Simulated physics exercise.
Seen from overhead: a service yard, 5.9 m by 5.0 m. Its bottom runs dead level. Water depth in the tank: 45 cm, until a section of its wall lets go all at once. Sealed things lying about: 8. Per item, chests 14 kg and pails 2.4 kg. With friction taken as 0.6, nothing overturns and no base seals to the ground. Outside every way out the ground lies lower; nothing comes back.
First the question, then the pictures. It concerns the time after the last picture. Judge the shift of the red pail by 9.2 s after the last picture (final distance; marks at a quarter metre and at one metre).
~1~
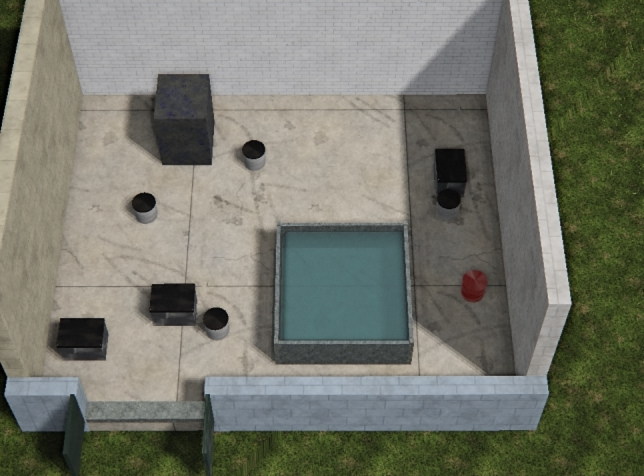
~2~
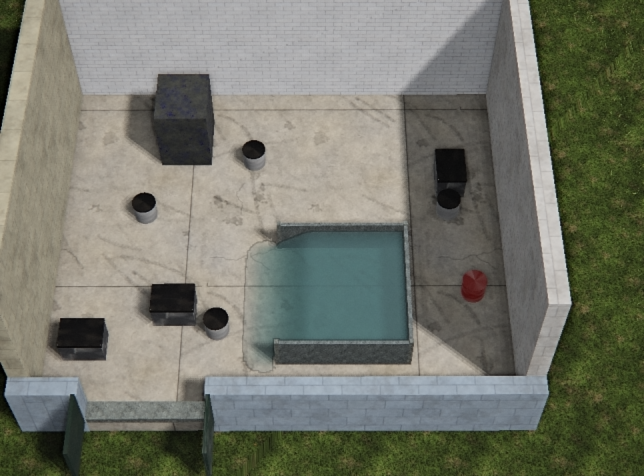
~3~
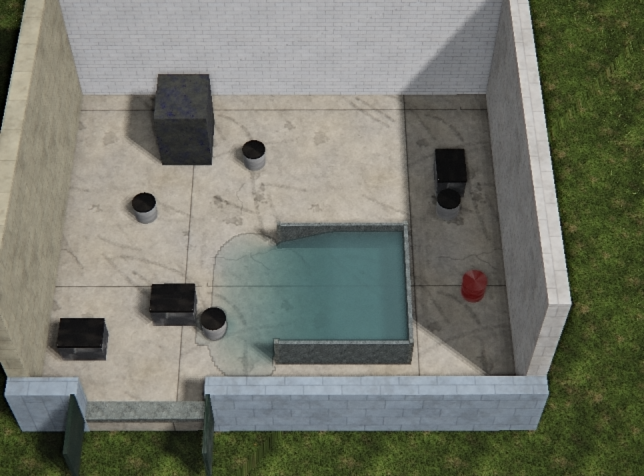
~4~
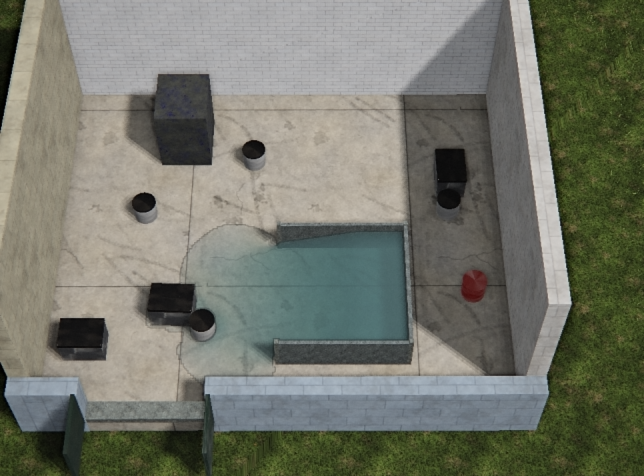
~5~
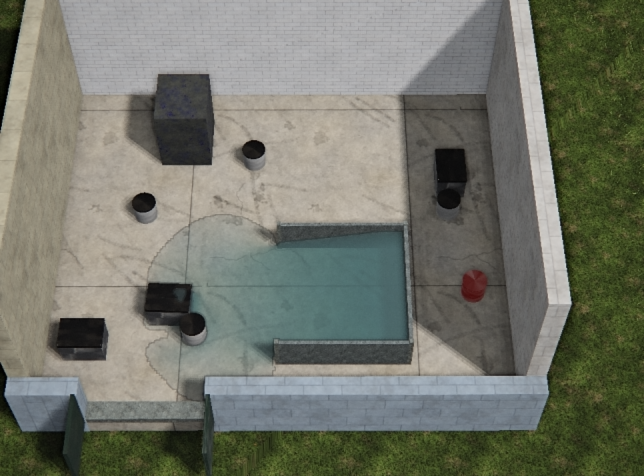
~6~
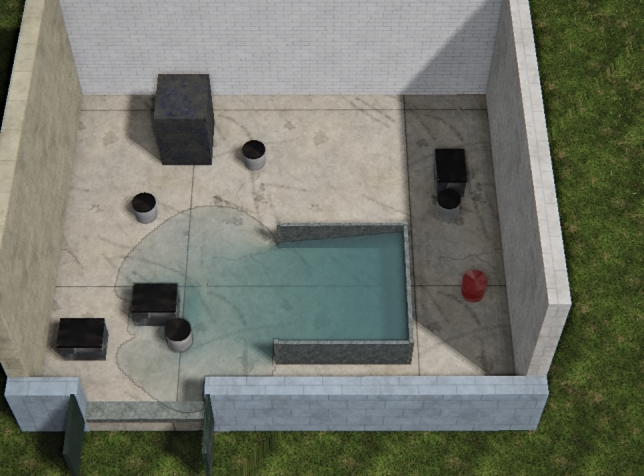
The red pail remains almost where it was.
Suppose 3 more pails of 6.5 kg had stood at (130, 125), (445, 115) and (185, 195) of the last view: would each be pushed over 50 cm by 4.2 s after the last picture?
Order as asked - farther, not as far, not as far.
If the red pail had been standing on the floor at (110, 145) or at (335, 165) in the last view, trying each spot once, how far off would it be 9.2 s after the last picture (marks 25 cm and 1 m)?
In that order: It goes a long way; it goes a modest distance.
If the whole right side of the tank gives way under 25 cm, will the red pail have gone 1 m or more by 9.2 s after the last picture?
I'd expect the red pail to have ended up far off.
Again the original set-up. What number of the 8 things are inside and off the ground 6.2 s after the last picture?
My tally comes to 0.
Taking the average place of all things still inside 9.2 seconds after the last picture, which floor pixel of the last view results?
I'd put it around (367, 227).
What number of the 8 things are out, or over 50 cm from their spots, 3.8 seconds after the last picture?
That would be 4.
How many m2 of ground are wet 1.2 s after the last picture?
At that time the wet patch spans about 14 m2.
Then, 1.2 s after the last picture the red pail is near (475, 280), 0.0 m from its start, aground; 0 of 8 are out; 4 afloat.
Then, 3.8 s after the last picture the red pail is near (475, 280), 0.0 m from its start, aground; 1 of 8 are out; 3 afloat.
Then, 6.2 s after the last picture the red pail is near (475, 280), 0.0 m from its start, aground; 1 of 8 are out; 0 afloat.
Then, 9.2 s after the last picture the red pail is near (475, 280), 0.0 m from its start, aground; 1 of 8 are out; 2 afloat.
